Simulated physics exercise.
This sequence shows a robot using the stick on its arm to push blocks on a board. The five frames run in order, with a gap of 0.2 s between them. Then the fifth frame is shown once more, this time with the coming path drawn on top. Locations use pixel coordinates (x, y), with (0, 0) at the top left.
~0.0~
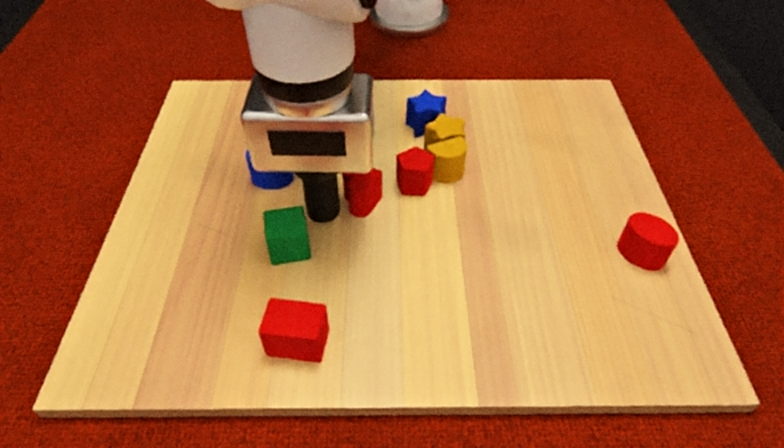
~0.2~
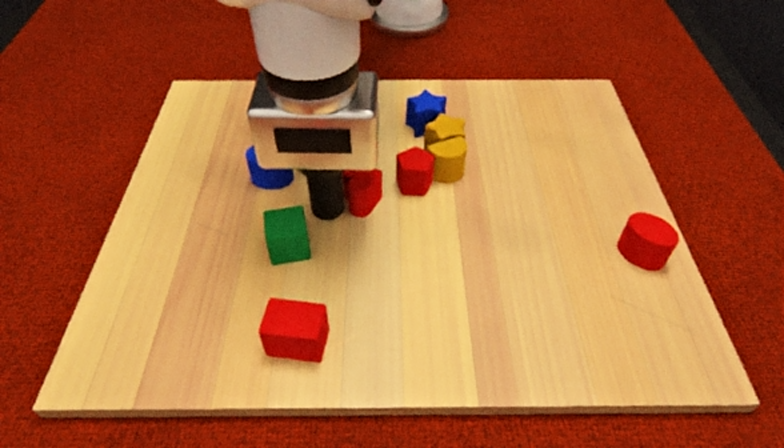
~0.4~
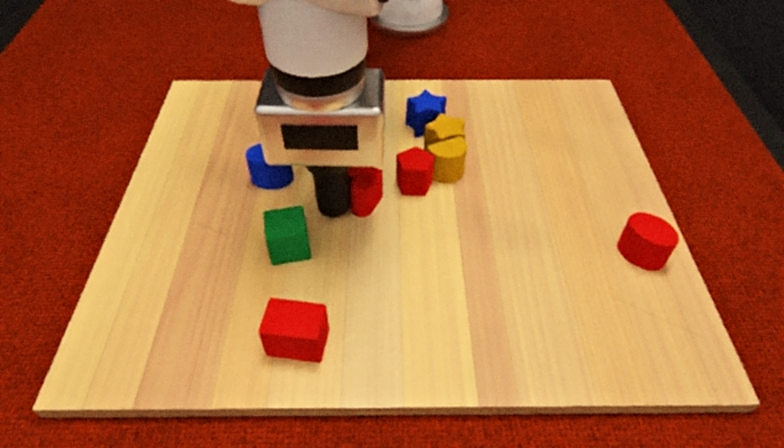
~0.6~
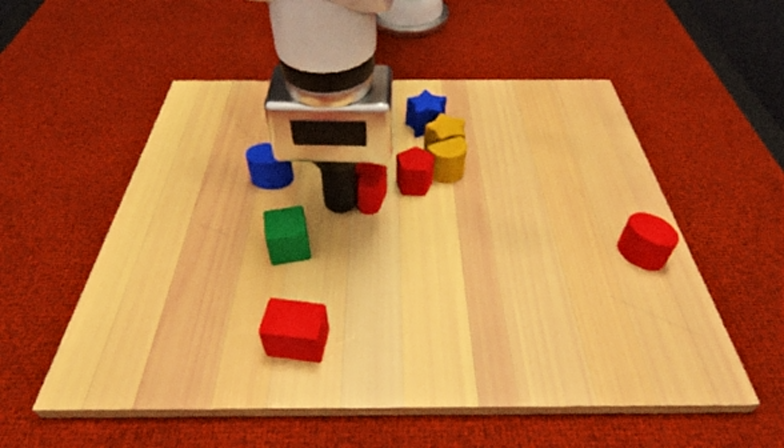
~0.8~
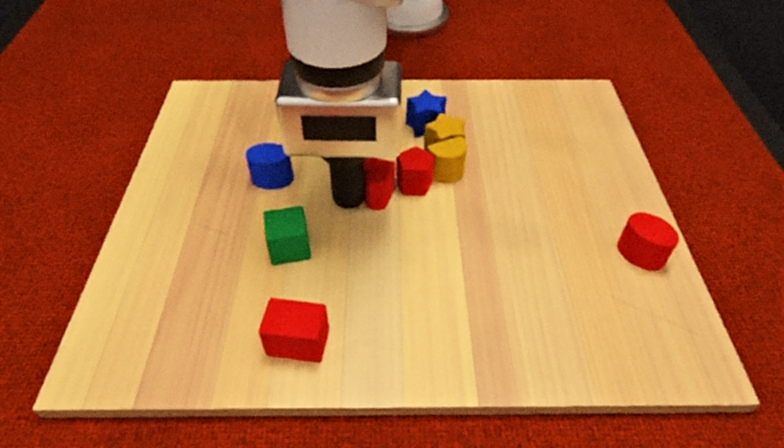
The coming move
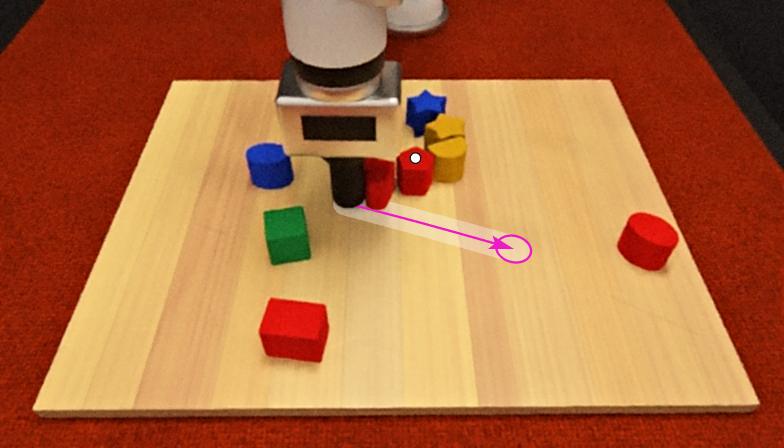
A robot arm slid its dark stick slowly to the right across a wooden board, nudging a small red block a short way toward another red one while the other scattered blocks stayed still.
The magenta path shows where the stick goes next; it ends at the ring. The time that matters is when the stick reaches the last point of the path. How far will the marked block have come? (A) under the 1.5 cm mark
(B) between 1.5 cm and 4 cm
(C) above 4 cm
Letter A.
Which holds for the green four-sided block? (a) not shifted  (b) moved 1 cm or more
It's a.
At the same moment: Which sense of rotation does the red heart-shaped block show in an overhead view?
Looking down, it rotates anti-clockwise.
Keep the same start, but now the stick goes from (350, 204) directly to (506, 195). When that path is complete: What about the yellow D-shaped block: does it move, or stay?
By the last moment, the yellow D-shaped block will have left its place.
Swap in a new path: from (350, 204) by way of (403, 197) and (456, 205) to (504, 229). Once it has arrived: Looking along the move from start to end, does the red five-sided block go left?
Final answer: Yes.
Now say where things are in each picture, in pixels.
In the first picture, lower end of the stick at (324, 212), tops of blocks, green four-sided block at (285, 222), red heart-shaped block at (360, 175), red five-sided block at (415, 158), yellow D-shaped block at (450, 147).
In the second picture, stick at (328, 209), blocks as before.
In the third picture, stick at (334, 206), blocks as before.
In the fourth picture, stick at (341, 202), red heart-shaped block at (367, 172).
In the fifth picture, stick at (349, 198), green four-sided block at (285, 222), red heart-shaped block at (375, 168), red five-sided block at (415, 158), yellow D-shaped block at (450, 147).
The drawn path runs straight from (350, 204) to (514, 249); the dot is on the red five-sided block.
What follows on the original path. One third of the way, stick at (403, 212); red heart-shaped block at (393, 167), turned 60° anticlockwise; red five-sided block at (423, 153), turned 15° clockwise; yellow D-shaped block at (456, 145).
Two thirds of the way, stick at (459, 227); red heart-shaped block at (393, 167), turned 60° anticlockwise; red five-sided block at (423, 153), turned 15° clockwise; yellow D-shaped block at (456, 145).
At the end, stick at (515, 243); green four-sided block not moved; red heart-shaped block at (393, 167), turned 60° anticlockwise; red five-sided block at (423, 153), turned 15° clockwise; yellow D-shaped block at (456, 145).
